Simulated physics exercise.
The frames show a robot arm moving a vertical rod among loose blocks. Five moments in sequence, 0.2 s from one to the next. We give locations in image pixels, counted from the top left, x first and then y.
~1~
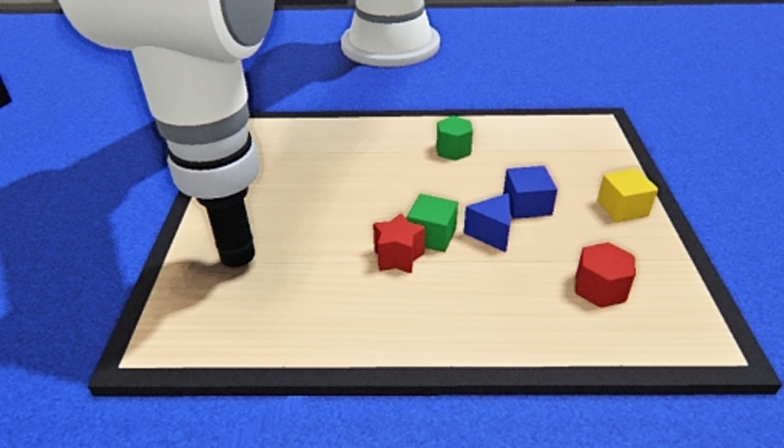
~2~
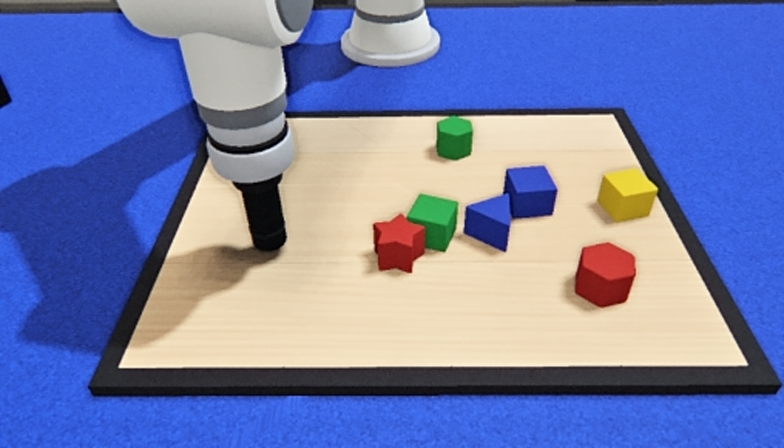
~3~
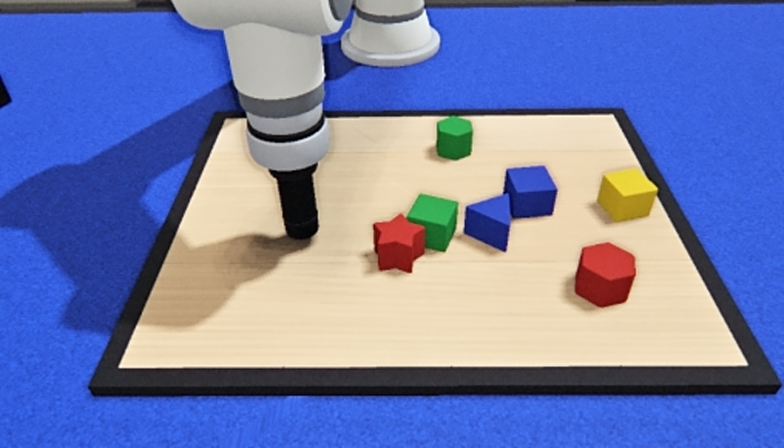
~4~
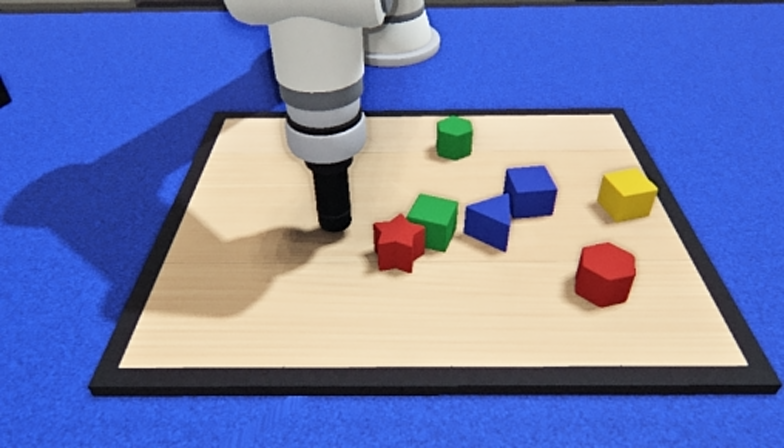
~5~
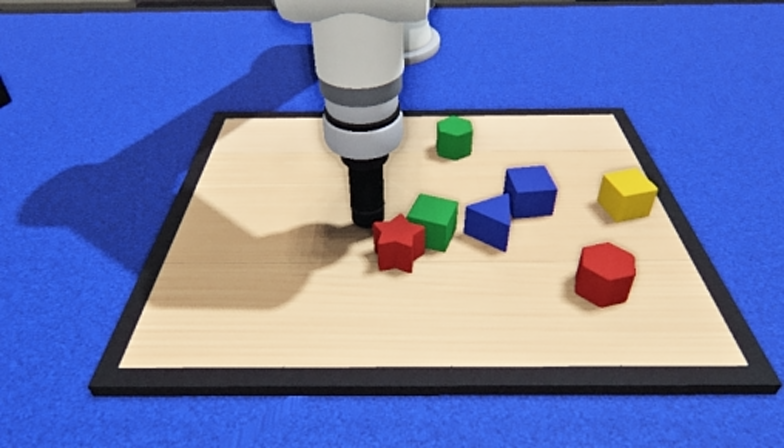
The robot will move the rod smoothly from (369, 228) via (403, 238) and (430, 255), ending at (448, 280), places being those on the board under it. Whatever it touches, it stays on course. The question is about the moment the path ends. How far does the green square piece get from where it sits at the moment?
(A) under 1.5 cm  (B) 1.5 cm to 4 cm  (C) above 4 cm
The one that fits is B, 1.5 cm to 4 cm.
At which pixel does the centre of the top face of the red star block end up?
It should be at about (412, 258).
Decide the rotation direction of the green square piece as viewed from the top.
Against the clock.
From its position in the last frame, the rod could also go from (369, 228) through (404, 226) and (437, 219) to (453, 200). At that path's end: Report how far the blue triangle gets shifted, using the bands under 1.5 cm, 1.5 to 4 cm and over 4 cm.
Offset: 1.5 to 4 cm.
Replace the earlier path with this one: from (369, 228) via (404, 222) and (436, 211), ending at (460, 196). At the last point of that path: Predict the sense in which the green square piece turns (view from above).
Seen from above, its turn is clockwise.
On the path given first. One third of the way, rod at (403, 228); red star block at (403, 234), turned 25° clockwise; green square piece at (441, 208), turned 20° anticlockwise.
Two thirds of the way, rod at (431, 246); red star block at (411, 248), turned 65° clockwise; green square piece at (460, 210), turned 60° anticlockwise; blue triangle at (502, 206), turned 15° clockwise.
At the end, rod at (449, 271); red star block at (412, 258), turned 105° clockwise; green square piece at (460, 210), turned 60° anticlockwise; blue triangle at (502, 206), turned 15° clockwise.
